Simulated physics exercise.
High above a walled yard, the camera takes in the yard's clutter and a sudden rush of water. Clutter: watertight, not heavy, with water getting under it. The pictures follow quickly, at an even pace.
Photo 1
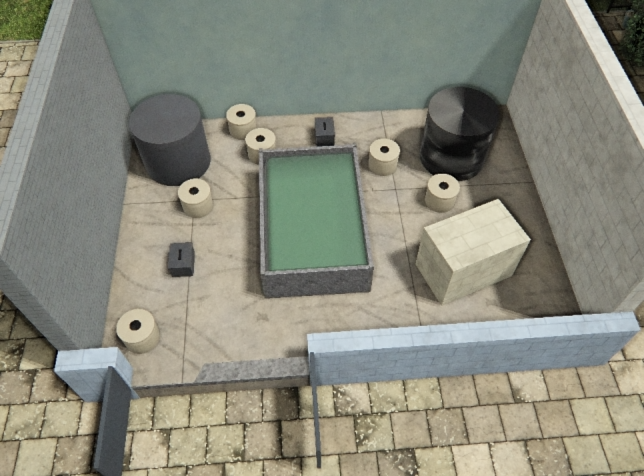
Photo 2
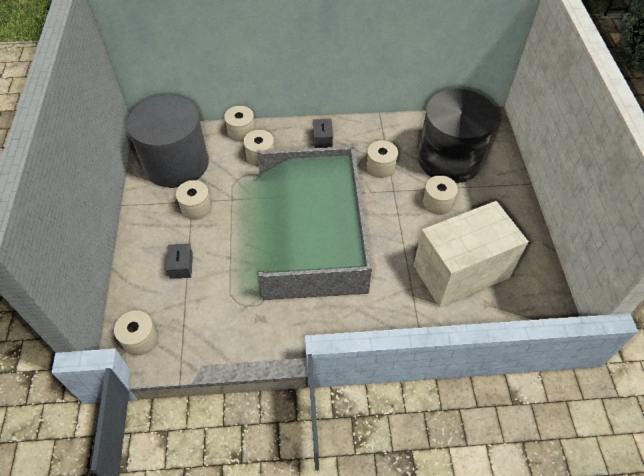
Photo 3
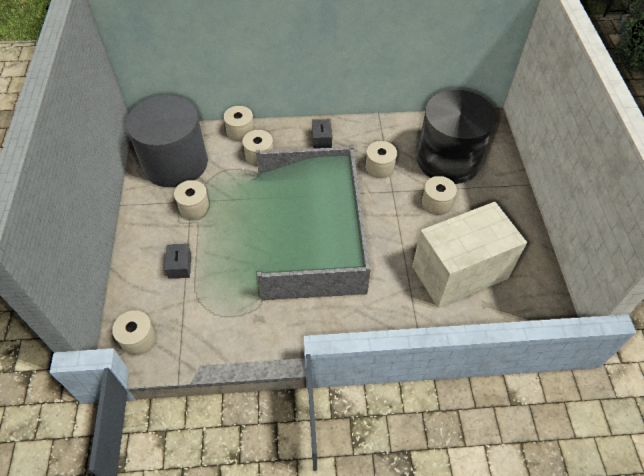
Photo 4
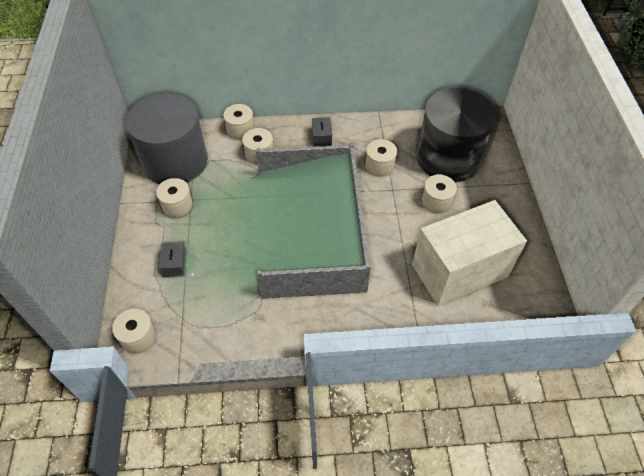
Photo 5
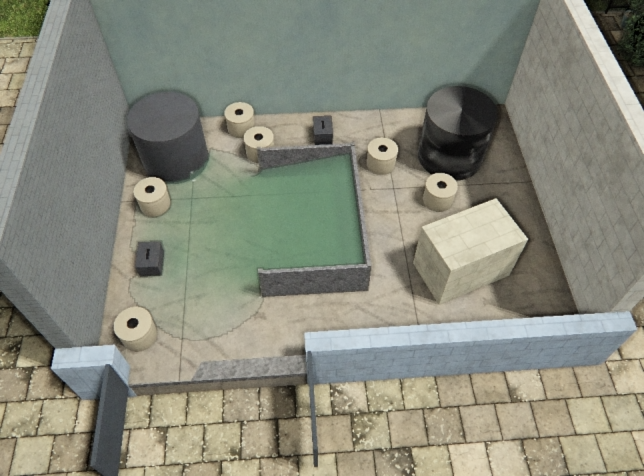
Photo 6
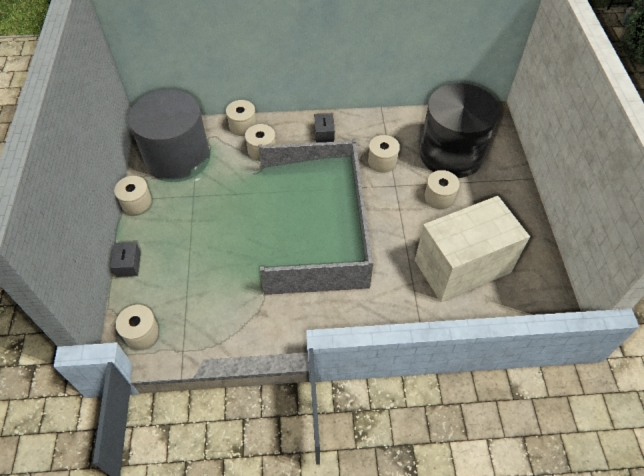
Green water in a walled yard poured out of a tank once its left side was gone, spreading left across the floor and pushing a pale round tub and a small dark box toward the left wall.
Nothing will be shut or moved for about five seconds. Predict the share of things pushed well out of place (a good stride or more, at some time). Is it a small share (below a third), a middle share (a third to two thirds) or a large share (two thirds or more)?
A large share, two thirds or more.
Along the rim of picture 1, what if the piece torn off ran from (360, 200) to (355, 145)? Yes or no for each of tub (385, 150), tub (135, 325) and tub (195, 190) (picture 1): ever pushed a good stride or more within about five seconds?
First over the mark, then below the mark, then below the mark.
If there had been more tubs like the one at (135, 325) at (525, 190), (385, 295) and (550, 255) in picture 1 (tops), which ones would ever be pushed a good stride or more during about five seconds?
Here's the rundown: Never gets far, never gets far, and finally never gets far.
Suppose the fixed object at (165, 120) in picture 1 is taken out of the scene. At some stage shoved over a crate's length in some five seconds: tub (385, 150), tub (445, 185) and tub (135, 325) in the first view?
One after the other: That far or more, under that, moved that far.
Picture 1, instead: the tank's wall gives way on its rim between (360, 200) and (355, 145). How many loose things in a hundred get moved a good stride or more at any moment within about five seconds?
I'd put it at about 40 percent.
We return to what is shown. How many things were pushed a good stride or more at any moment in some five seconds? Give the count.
The count is 6.
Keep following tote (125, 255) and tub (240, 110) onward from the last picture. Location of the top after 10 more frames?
Approximately (110, 303) for one and (267, 108) for the other.
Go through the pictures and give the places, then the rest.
A tub at (194, 191) rests on the ground; a tote at (180, 255), on the bottom; 0 of 8 have shifted, in the first picture.
A tub at (192, 193), on the bottom; a tote at (178, 256), on the bottom; 0 of 8 have shifted, in the second picture.
A tub at (190, 193) rests on the ground; a tote at (177, 256), on the bottom; 0 of 8 have shifted, in the third picture.
A tub at (173, 191), on the bottom, close to its start; a tote at (171, 255) rests on the ground, close to its start; 2 of 8 have shifted, in the fourth picture.
A tub at (150, 190) rests on the ground, a stride from its start; a tote at (148, 254) rests on the ground, a stride from its start; 2 of 8 have shifted, in the fifth picture.
A tub at (130, 188) rests on the ground, a stride from its start; a tote at (124, 255), on the bottom, a stride from its start; 2 of 8 have shifted, in the sixth picture.
A moment on, 2 of 8 are well off their spots; 2 afloat.
Next, 2 of 8 are well off their spots; 3 afloat.
Later, 4 of 8 are well off their spots; 3 afloat.
In the end, 6 of 8 are well off their spots, and 6 have been at some point; 5 afloat.
